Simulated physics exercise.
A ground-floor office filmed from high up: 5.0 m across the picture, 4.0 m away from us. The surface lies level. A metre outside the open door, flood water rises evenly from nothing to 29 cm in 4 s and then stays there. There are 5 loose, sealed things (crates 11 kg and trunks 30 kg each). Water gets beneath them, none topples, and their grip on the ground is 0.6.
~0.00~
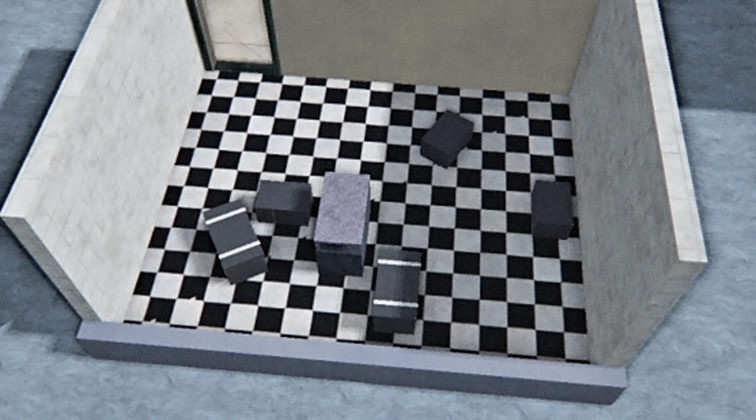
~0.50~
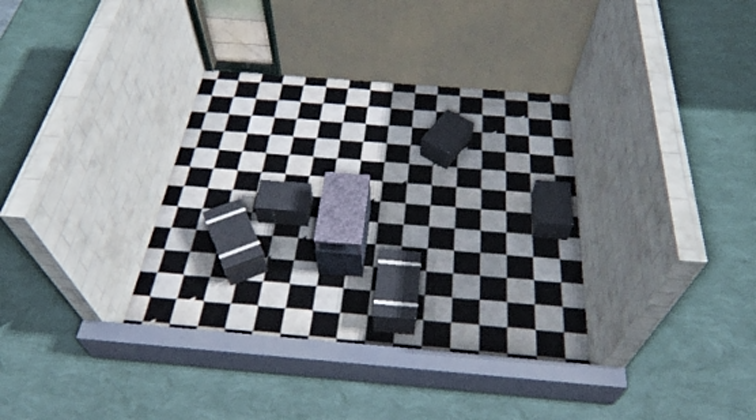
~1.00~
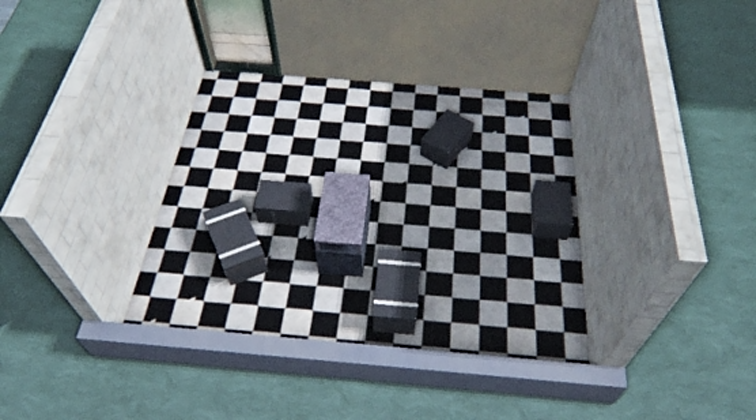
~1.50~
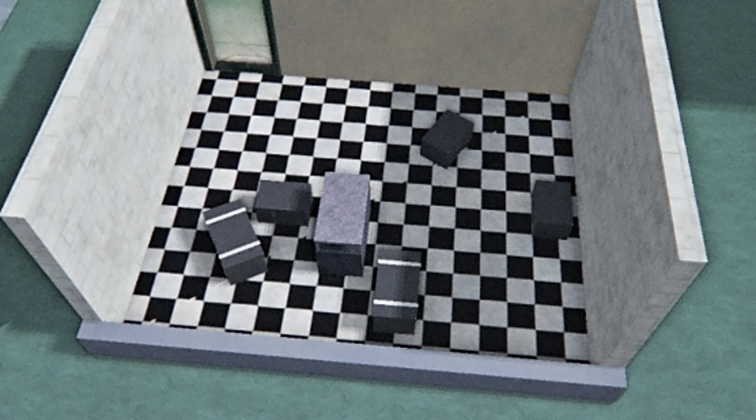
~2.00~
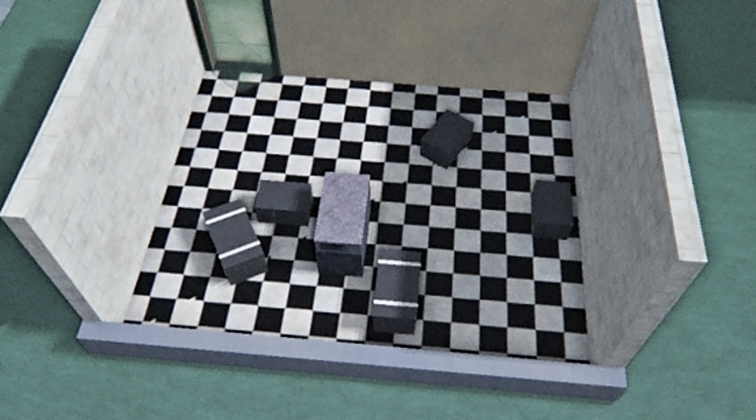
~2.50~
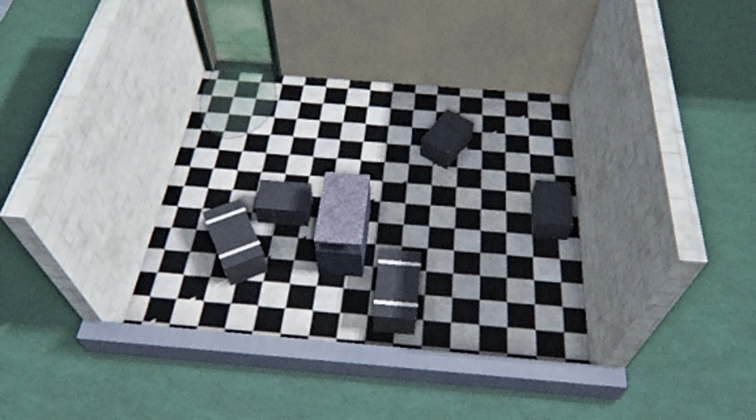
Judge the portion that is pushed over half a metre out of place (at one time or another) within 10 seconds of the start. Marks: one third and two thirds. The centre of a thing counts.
That comes to between one and two thirds.
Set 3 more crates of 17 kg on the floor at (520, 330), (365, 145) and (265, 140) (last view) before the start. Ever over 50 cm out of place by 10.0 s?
In turn: Over, less, over.
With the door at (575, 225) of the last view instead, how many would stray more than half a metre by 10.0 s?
Then 3.
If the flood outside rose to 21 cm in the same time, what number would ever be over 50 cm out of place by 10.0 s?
Then 1.
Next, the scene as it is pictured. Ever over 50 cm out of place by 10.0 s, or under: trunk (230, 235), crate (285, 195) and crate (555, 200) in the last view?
In that order: Past it, more, under.
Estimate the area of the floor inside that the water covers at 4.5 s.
Roughly 7.0 m2.
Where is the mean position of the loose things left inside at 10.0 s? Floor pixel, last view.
Around (455, 238).
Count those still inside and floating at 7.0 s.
2 of them.
After 3.5 s 0 of 5 are over 50 cm from their spots; 0 afloat.
After 4.5 s 0 of 5 are over 50 cm from their spots; 0 afloat.
After 7.0 s 2 of 5 are over 50 cm from their spots; 2 afloat.
After 10.0 s 3 of 5 are over 50 cm from their spots, and 3 have been at some point; 3 afloat.
